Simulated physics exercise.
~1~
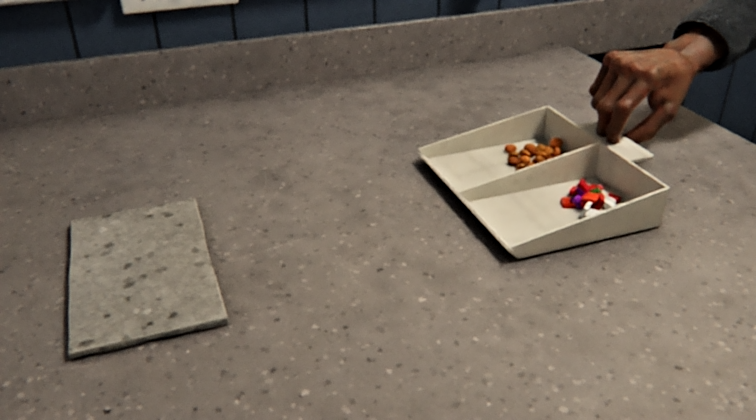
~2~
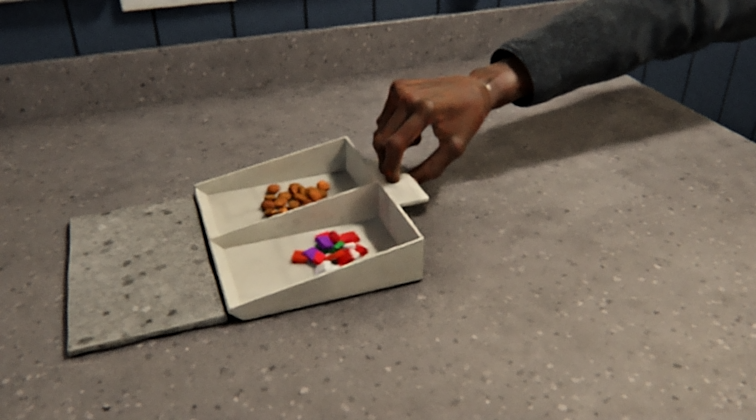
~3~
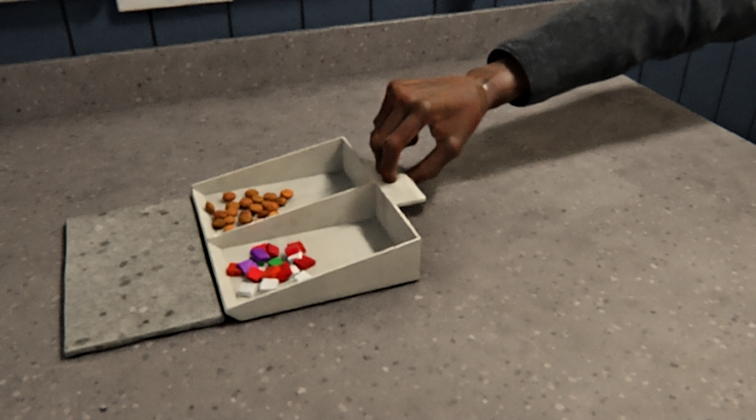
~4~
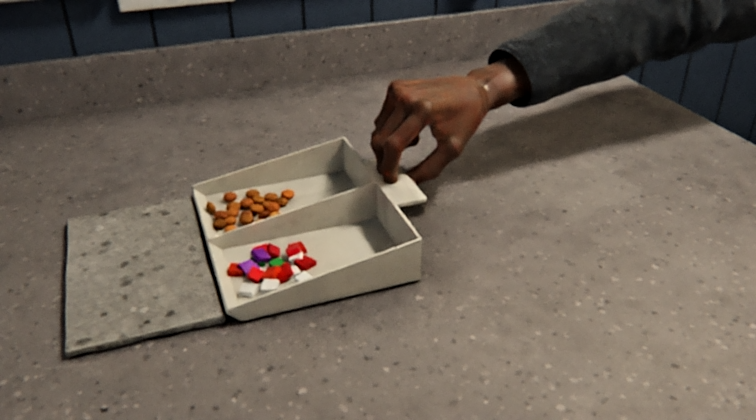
On a speckled grey counter, a hand pushing a divided tray left against a slab, both candy piles sliding forward and staying inside.
